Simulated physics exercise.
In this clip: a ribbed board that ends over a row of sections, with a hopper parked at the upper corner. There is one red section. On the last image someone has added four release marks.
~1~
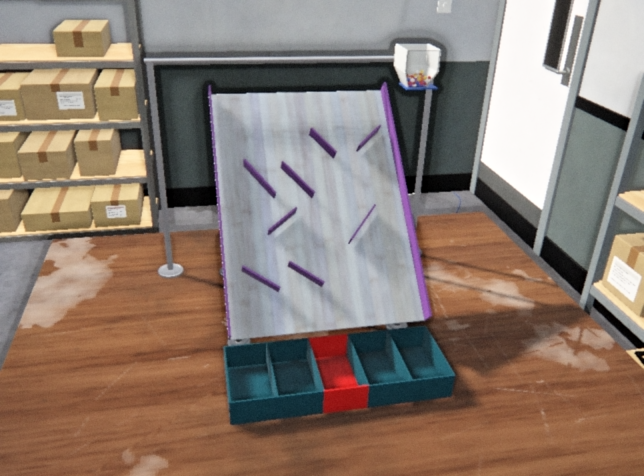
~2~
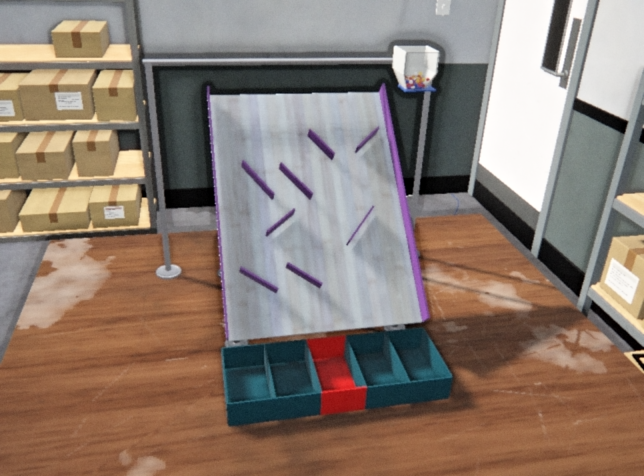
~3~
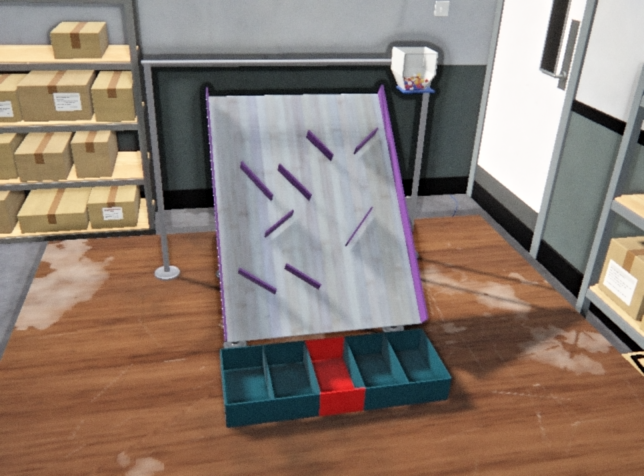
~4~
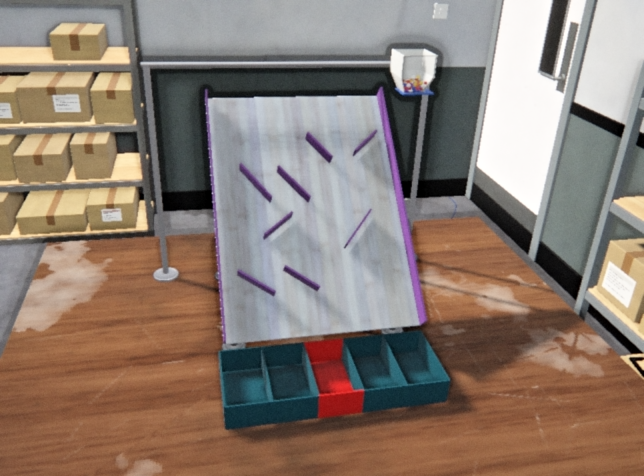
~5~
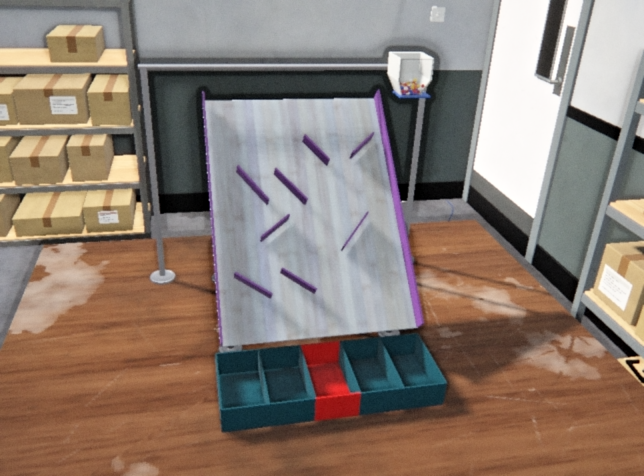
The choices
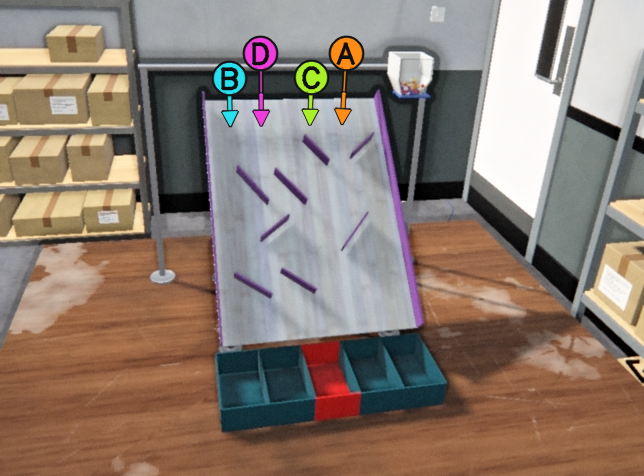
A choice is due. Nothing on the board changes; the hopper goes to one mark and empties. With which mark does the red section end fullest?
Go for A.
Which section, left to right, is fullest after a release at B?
The first.
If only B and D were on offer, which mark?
That would be D.
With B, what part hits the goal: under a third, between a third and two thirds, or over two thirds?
Mark B gives under a third.
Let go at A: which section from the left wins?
The third from the left.
On the marked copy, mark A meets the board at (342, 118); mark B meets the board at (230, 120); mark C meets the board at (310, 119); mark D meets the board at (261, 120).
With A, roughly two thirds in the red section, roughly a quarter in other sections.
With B, roughly a quarter in the red section, roughly two thirds in other sections, about a tenth outside the box.
With C, roughly half in the red section, roughly half in other sections, just a few outside the box.
With D, roughly half in the red section, roughly a third in other sections, about a tenth outside the box.
